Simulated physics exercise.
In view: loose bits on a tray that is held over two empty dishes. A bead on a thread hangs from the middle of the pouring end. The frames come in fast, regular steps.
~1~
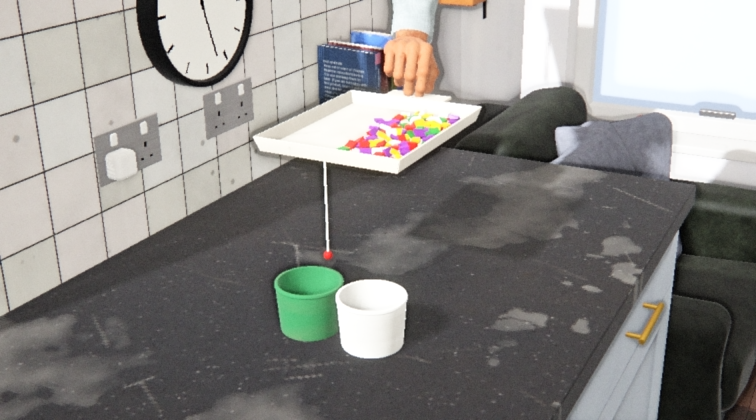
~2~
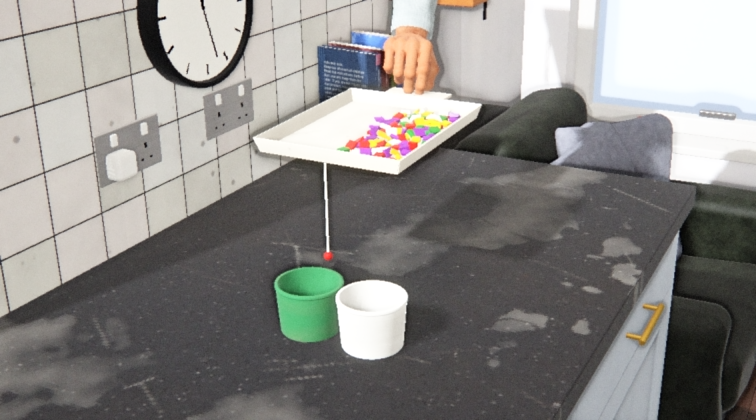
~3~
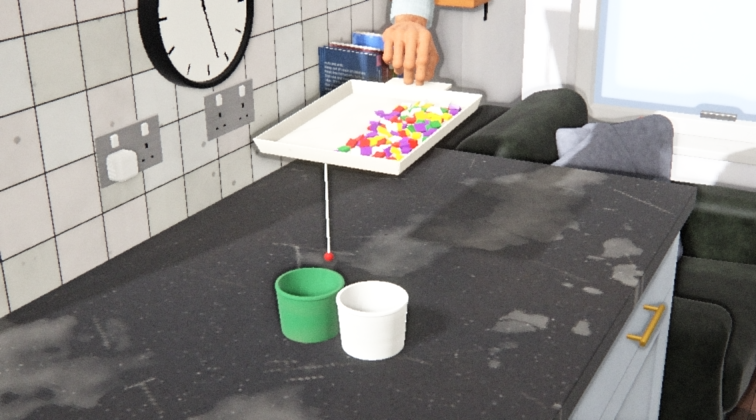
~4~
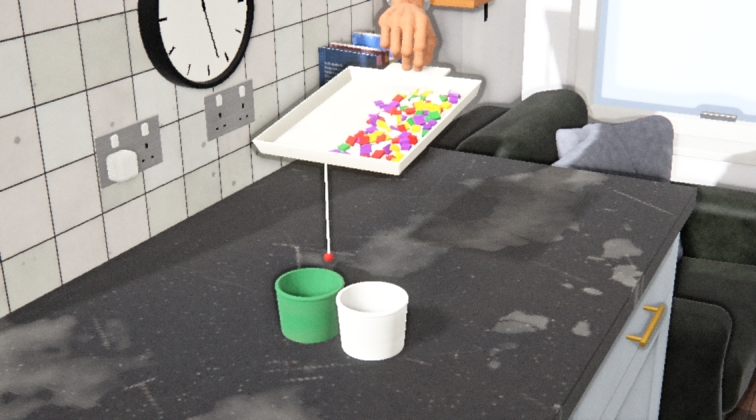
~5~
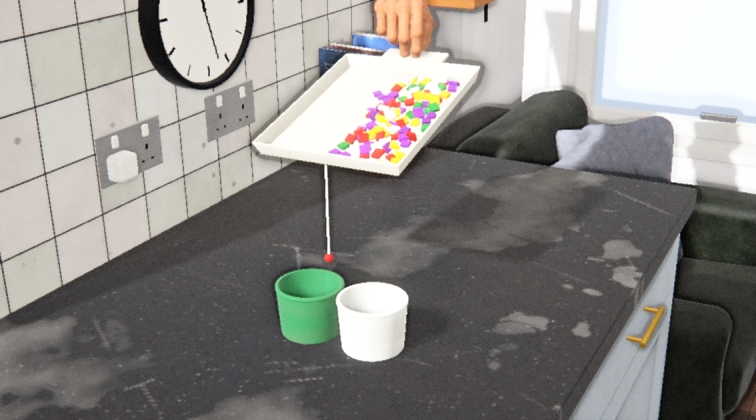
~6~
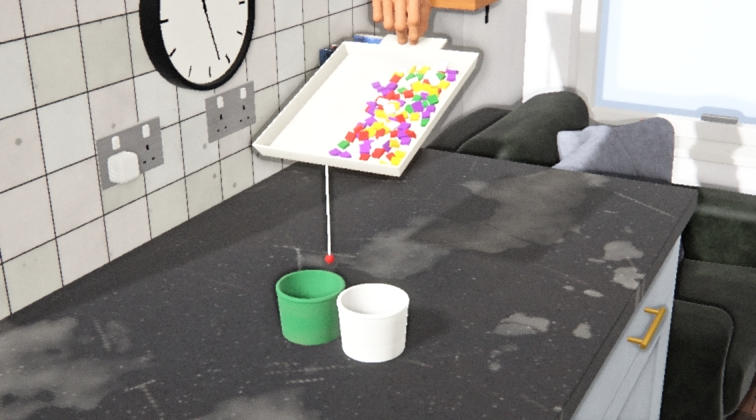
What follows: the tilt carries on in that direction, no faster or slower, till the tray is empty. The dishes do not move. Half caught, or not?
In the dishes lies more than half of it.
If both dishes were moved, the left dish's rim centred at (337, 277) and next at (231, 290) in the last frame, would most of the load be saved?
First under half, then below a half.
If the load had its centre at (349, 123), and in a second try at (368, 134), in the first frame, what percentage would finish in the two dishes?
About 50 and 60 per cent.
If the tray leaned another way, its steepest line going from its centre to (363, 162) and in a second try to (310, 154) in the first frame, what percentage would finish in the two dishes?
Near 70 % and 30 %.
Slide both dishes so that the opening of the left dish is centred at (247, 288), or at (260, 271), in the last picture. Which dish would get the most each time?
At the first place right, at the second the right-hand dish.
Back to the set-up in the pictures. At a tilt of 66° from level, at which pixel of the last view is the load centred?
Near (353, 152).
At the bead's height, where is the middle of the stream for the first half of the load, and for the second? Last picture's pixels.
At about (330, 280), then at (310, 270).
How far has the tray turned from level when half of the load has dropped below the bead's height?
Around 100° of tilt.
Shortly afterwards, tray tipped steeply; all but a few on the tray; only a few in the air.
Next, tray tipped past a quarter turn; near a quarter on the tray; a little in the right dish; a little in the left dish; near a quarter outside both; near a third in the air.
Some moments later, tray tipped past a quarter turn; near a third in the right dish; near a third in the left dish; near a third outside both.
In the end, tray tipped past a quarter turn; near a third in the right dish; near a third in the left dish; near a third outside both.
